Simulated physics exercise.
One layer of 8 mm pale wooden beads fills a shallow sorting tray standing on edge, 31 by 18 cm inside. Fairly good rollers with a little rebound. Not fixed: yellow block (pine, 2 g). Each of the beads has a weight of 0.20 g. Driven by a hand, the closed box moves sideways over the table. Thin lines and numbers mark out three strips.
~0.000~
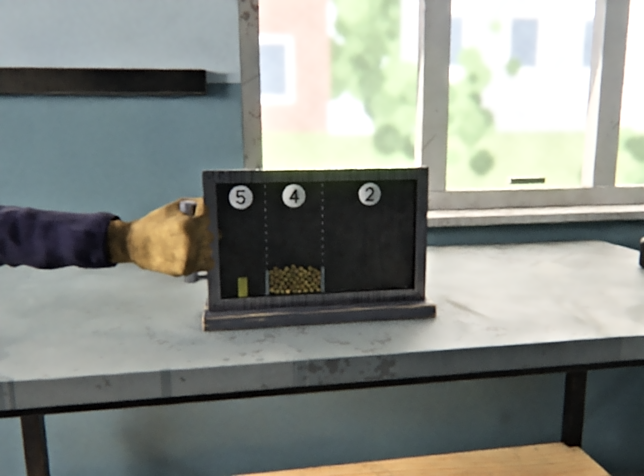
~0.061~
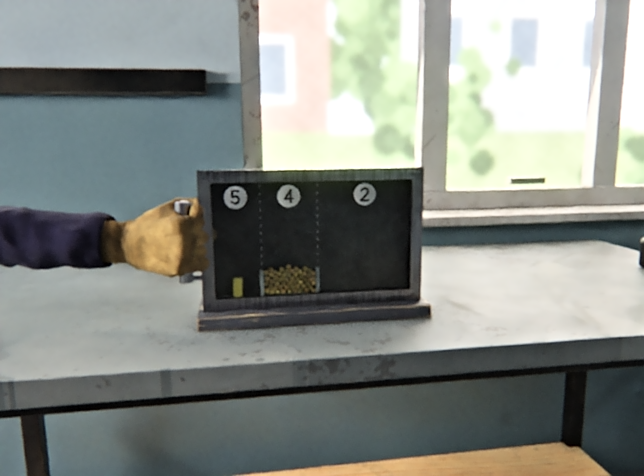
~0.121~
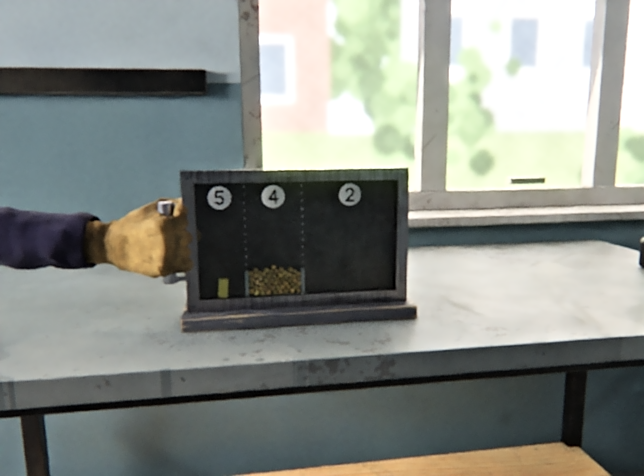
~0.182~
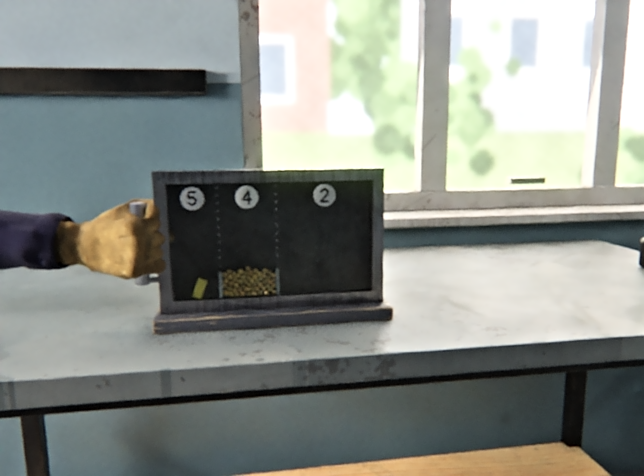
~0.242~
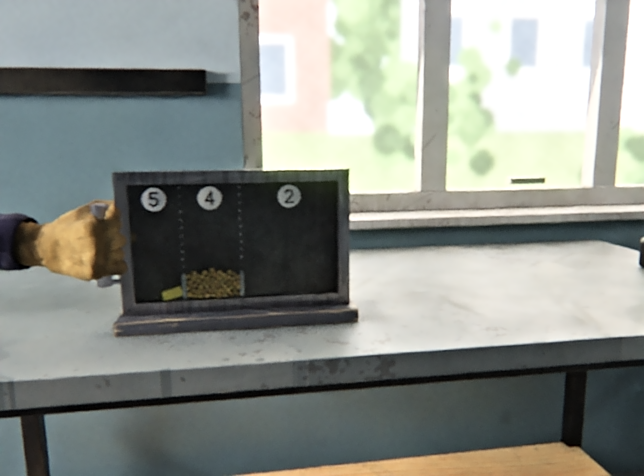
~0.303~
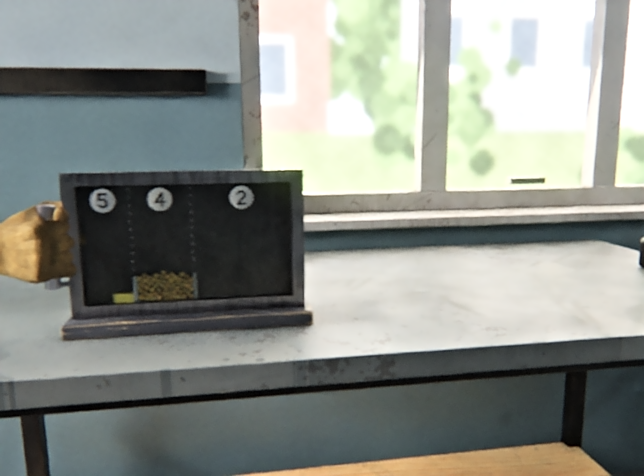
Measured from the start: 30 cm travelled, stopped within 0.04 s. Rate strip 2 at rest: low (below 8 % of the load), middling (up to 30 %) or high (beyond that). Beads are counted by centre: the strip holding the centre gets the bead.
For strip 2, the answer is a tiny share.
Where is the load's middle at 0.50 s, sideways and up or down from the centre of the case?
Some 5 cm left and 7 cm below.
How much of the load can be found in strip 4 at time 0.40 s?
I'd put it near 100 in a hundred.
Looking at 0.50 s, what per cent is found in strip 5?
It works out at roughly 5 %.
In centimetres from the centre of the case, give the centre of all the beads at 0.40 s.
Offset approx. 4 cm left, 7 cm below.
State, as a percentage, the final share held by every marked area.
Result: Strip 2 = 0, strip 4 = 95, strip 5 = 5.
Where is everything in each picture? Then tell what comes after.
At its start; about 60 beads; load centre (295, 280); top bead (293, 267); yellow block (243, 287); no. 2 (370, 194), no. 4 (294, 196), no. 5 (241, 197), in the first picture.
In the second picture, 1 cm to the left; load centre (290, 280); top bead (288, 267).
In the third picture, 3 cm to the left; load centre (275, 281); top bead (273, 267); wall ends (303, 269), (247, 272).
In the fourth picture, 7 cm to the left; load centre (250, 282); top bead (248, 269); yellow block (200, 288) tilted 22°.
In the fifth picture, 13 cm to the left; load centre (214, 284); top bead (212, 270).
In the sixth picture, 20 cm to the left; load centre (166, 287); top bead (164, 272); yellow block (125, 298) tilted 90°; no. 2 (241, 197), no. 4 (160, 199), no. 5 (103, 201).
By 0.40 s, it is 30 cm to the left; the beads' middle is 4 cm left of and 7 cm below the centre; no. 4, 100 %.
By 0.50 s, it is 30 cm to the left; the beads' middle is 5 cm left of and 7 cm below the centre; no. 4, 95 %, no. 5, 5 %.
By 0.65 s, it is 30 cm to the left; the beads' middle is 5 cm left of and 7 cm below the centre; no. 4, 95 %, no. 5, 5 %.
All still by 1.1 s, it is 30 cm to the left; no. 2, 0 %, no. 4, 95 %, no. 5, 5 %.
